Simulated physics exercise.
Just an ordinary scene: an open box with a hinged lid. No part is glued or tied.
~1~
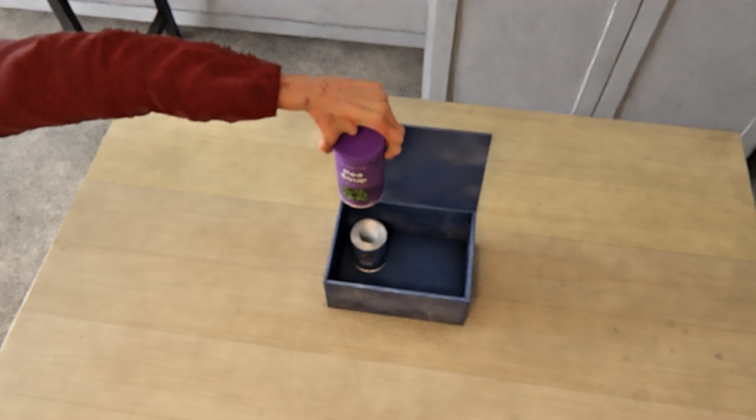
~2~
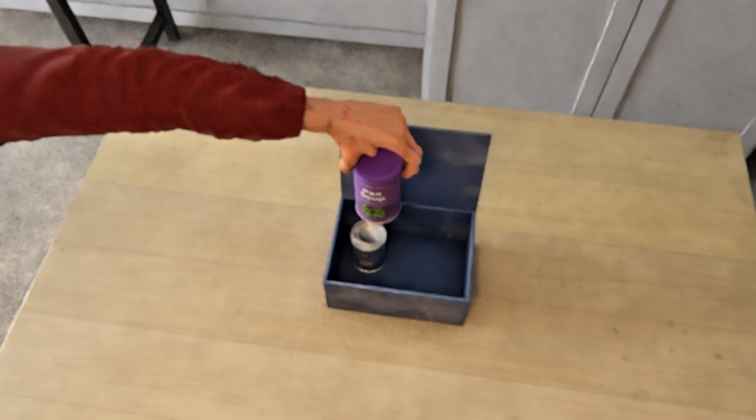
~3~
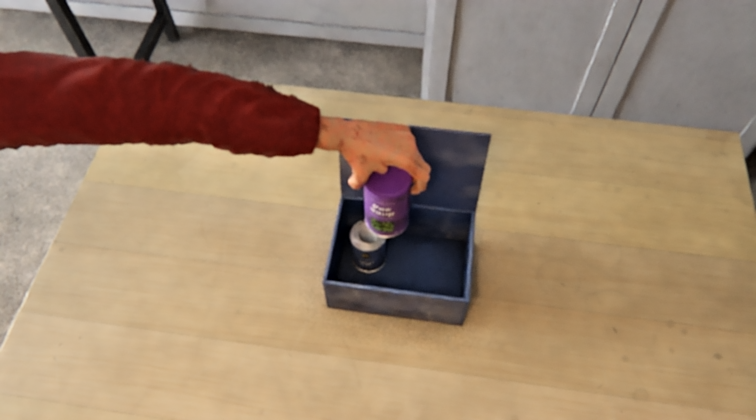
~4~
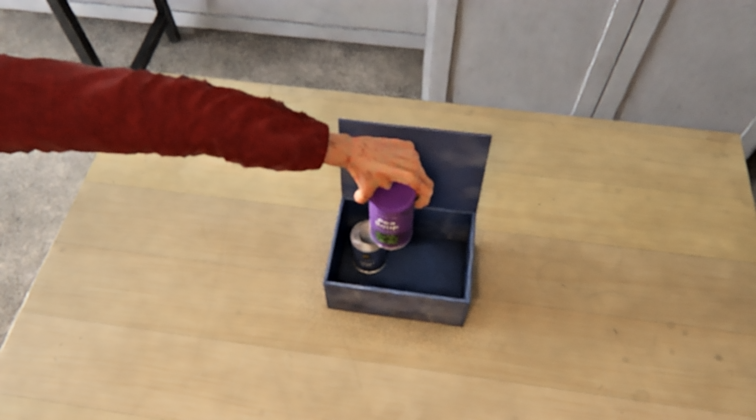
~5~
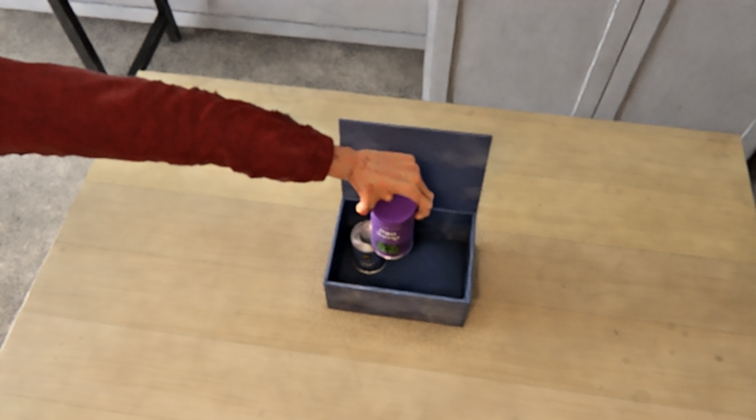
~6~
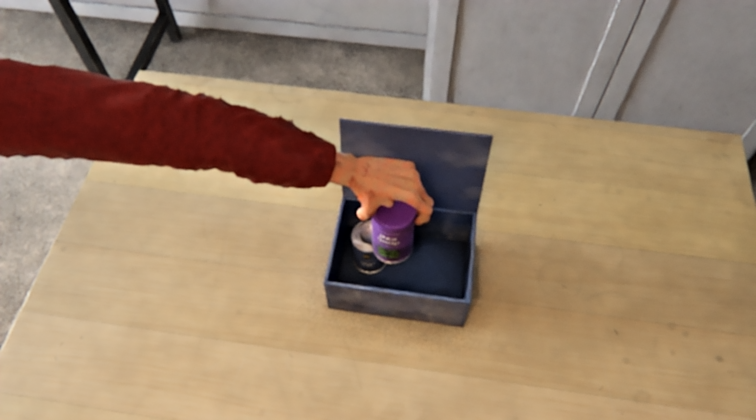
A hand in a dark red sleeve, reaching in from the left, carries a purple tin over a wooden table seen from above at an angle, with the camera still. On the table sits an open dark blue box, its hinged lid raised at the back and a small blue tin inside at left. The hand moves the purple tin slightly right and lowers it into the box beside the blue tin, still gripping it.
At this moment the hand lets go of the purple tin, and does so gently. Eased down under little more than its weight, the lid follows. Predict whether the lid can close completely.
Prediction: The lid can close completely.
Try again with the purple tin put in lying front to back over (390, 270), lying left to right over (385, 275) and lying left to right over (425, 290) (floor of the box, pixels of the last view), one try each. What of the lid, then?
The first attempt ends with the lid lying shut, the second with it standing open, and the third with it lying shut.
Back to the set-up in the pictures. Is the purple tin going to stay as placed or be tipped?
In the end, it winds up askew.
Then, 0.40 s on from there, purple tin on its side near (428, 275).
Then, 1.30 s on from there, lid 78° above the rim; purple tin on its side near (417, 285).
Then, 1.80 s on from there, lid 44° above the rim; purple tin on its side near (417, 285).
Then, 2.20 s on from there, lid 10° above the rim; purple tin on its side near (417, 285).
In the end, lid shut; toppled in the box, purple tin; blue tin unmoved. At the end, from the last picture's camera, purple tin near (417, 285).
